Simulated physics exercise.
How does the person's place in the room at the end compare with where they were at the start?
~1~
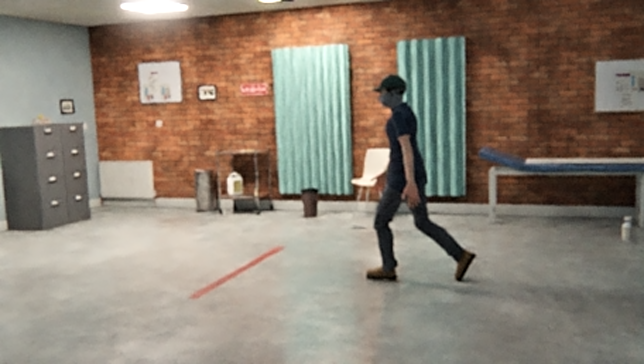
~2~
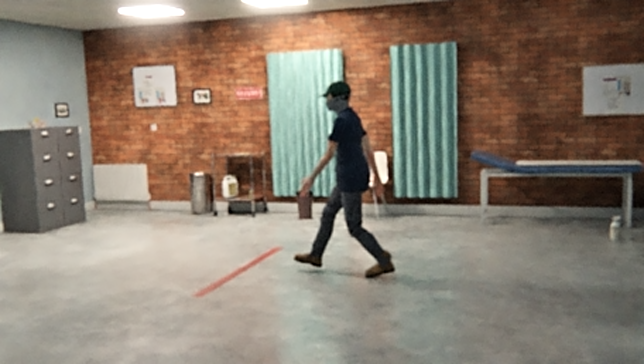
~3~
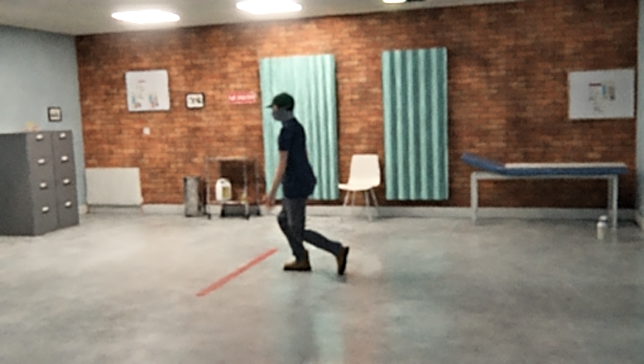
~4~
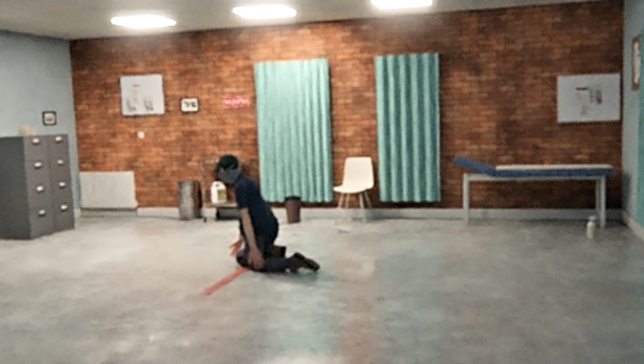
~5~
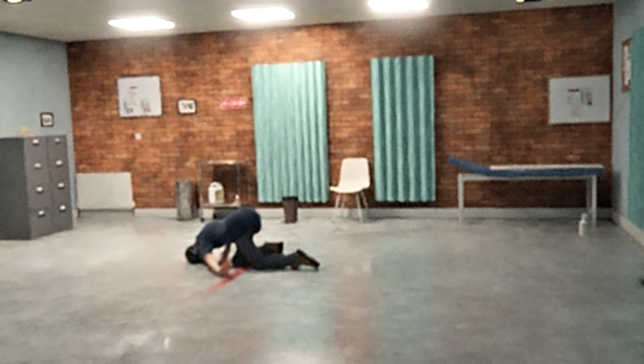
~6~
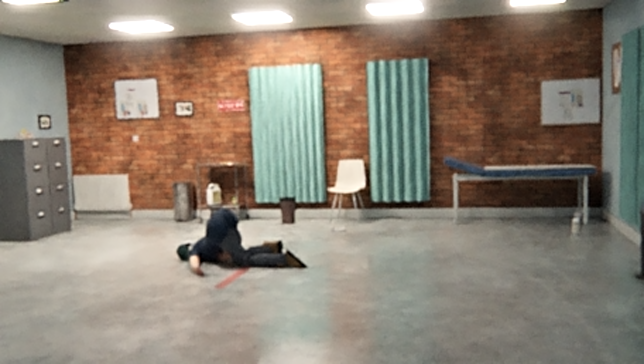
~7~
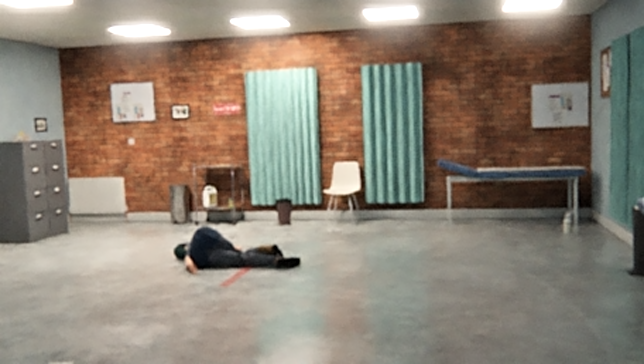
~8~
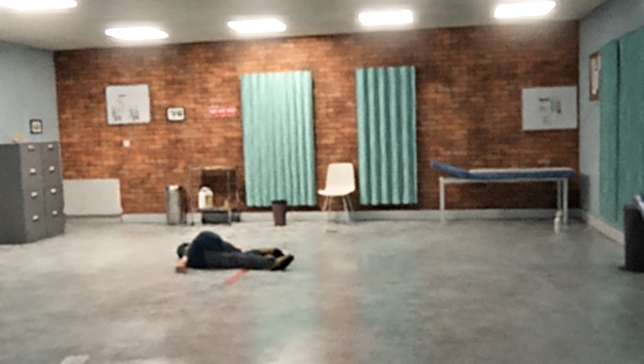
At the start the person is on foot to the right of the red tape, near the curtains. By the end they are farther left, lying on the floor across the tape.
